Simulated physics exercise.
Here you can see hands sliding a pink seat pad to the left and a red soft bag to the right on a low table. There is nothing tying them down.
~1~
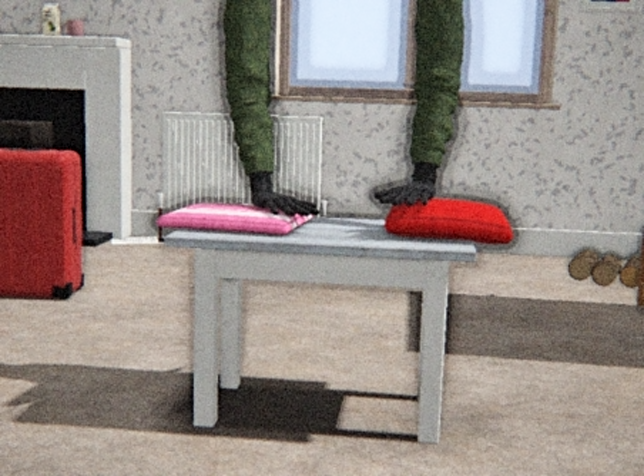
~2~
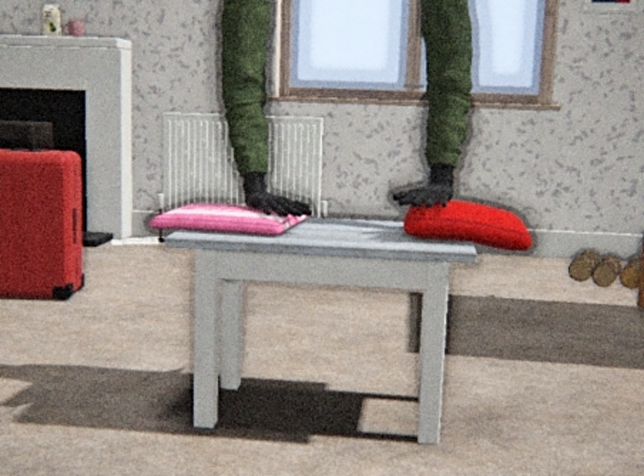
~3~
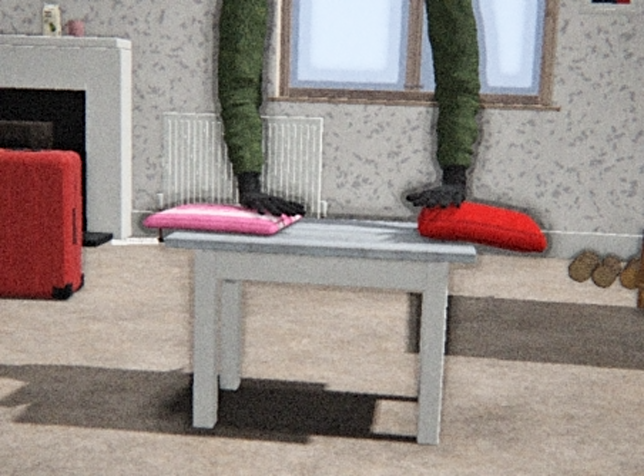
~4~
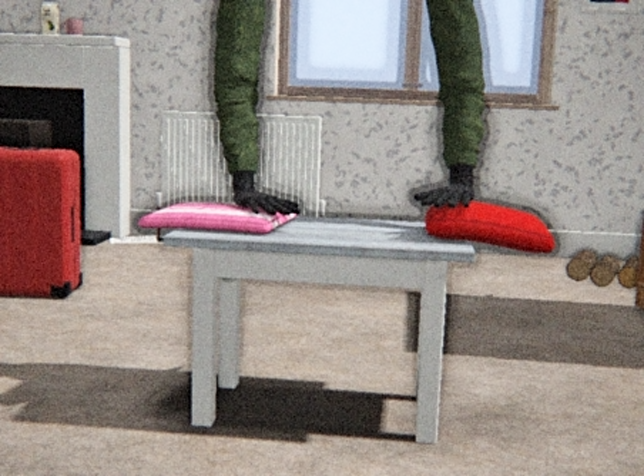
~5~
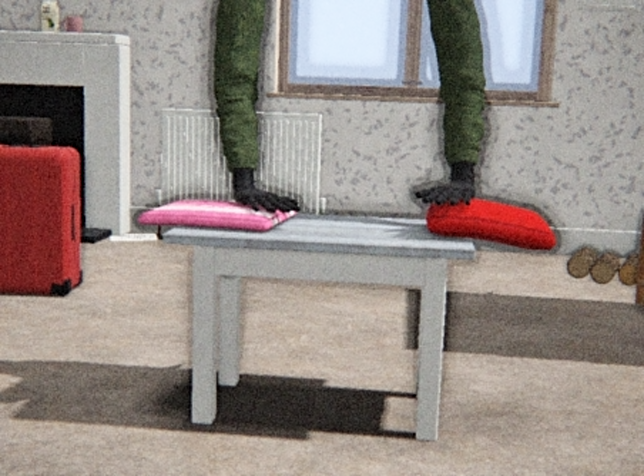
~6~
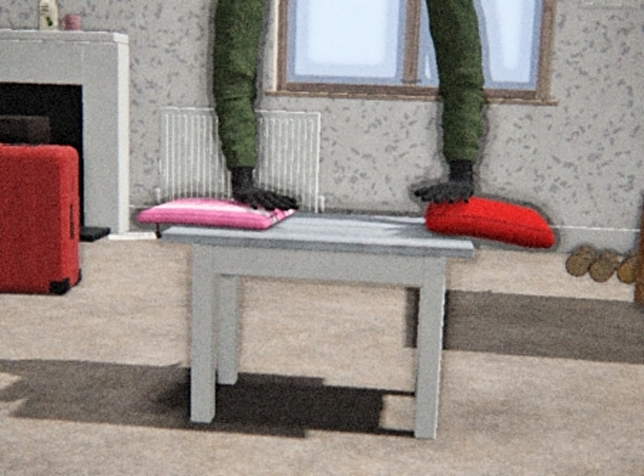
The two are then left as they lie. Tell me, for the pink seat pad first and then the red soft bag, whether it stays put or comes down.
My guess is the pink seat pad sticks around, my guess is the red soft bag won't hang around.
Then, 0.44 s later than the last view, seat pad at rest; soft bag on the floor near (497, 349).
Then, 0.72 s later than the last view, seat pad at rest; soft bag on the floor near (581, 394).
Finally, seat pad at rest; soft bag on the floor near (593, 405). The pink seat pad remains on top and the red soft bag goes down.
